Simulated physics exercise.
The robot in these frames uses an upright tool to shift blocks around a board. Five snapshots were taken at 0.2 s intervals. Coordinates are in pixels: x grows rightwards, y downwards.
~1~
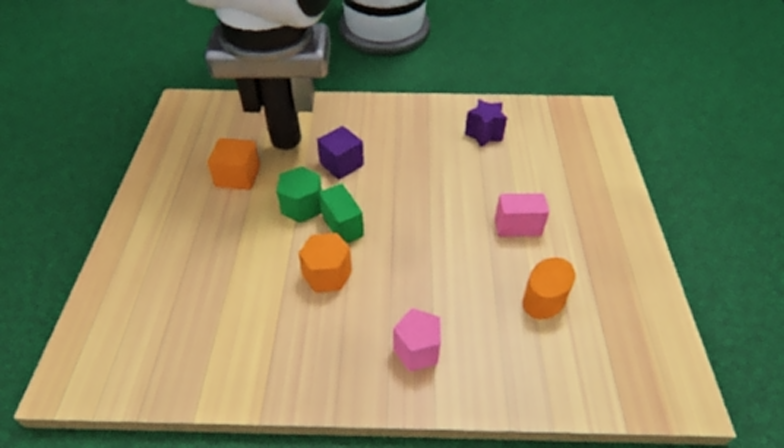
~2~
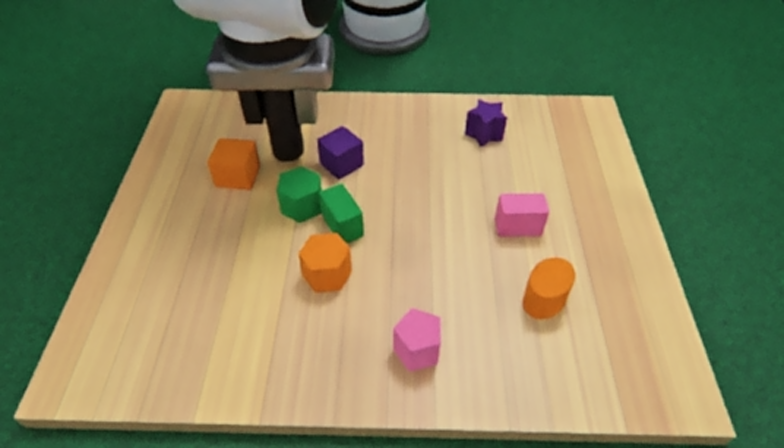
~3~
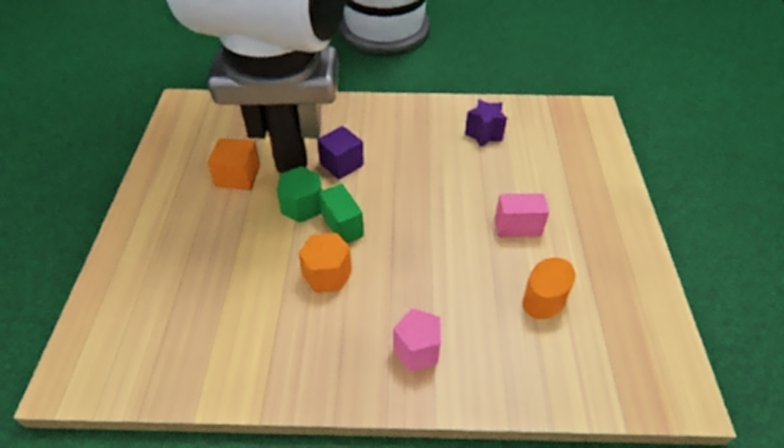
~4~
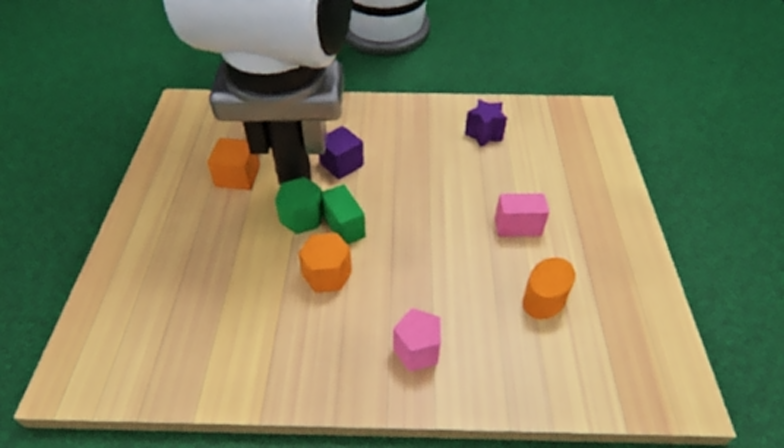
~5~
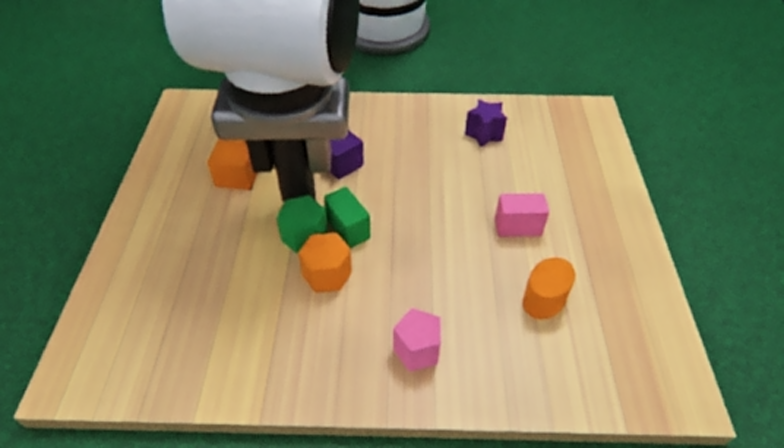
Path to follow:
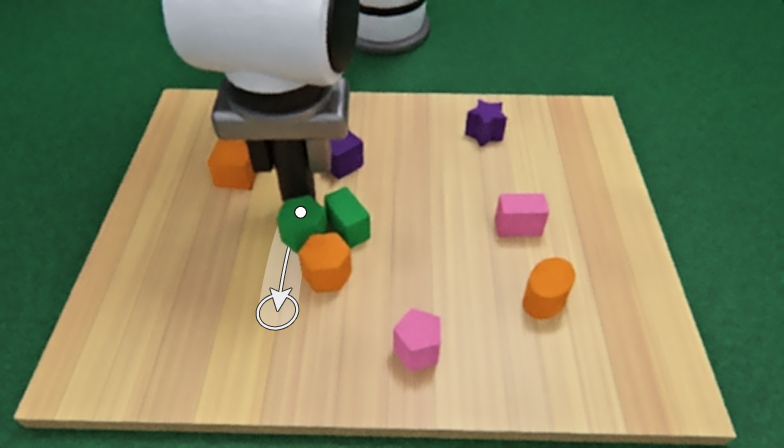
A robot arm lowered its dark upright tool down the wooden board and pushed the green hexagonal block toward the orange one below it, nudging the green oblong block slightly to the right.
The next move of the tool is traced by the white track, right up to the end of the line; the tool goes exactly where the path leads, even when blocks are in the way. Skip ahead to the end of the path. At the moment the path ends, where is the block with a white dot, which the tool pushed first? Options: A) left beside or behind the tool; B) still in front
My pick is B.
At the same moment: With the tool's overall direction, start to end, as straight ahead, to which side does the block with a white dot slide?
Towards the left-hand side.
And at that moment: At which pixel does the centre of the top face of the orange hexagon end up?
Roughly at (345, 286).
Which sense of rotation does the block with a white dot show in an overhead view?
Its rotation is counterclockwise.
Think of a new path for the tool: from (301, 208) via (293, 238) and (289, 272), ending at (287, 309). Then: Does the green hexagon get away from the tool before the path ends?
Answer: No.
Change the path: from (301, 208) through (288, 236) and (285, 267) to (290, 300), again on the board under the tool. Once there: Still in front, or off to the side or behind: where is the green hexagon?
In the end it is ahead.
The drawn path runs from (301, 208) via (287, 255), ending at (277, 311); the dot is on the green hexagon.
The first path, step by step. One third of the way, tool (289, 230); green hexagon (296, 246), turned 10° anticlockwise; orange hexagon (334, 270), turned 30° anticlockwise.
Two thirds of the way, tool (281, 264); green hexagon (293, 283), turned 25° anticlockwise; orange hexagon (344, 286), turned 80° anticlockwise.
At the end, tool (275, 302); green hexagon (299, 319), turned 40° anticlockwise; orange hexagon (345, 286), turned 85° anticlockwise; green oblong block not moved.
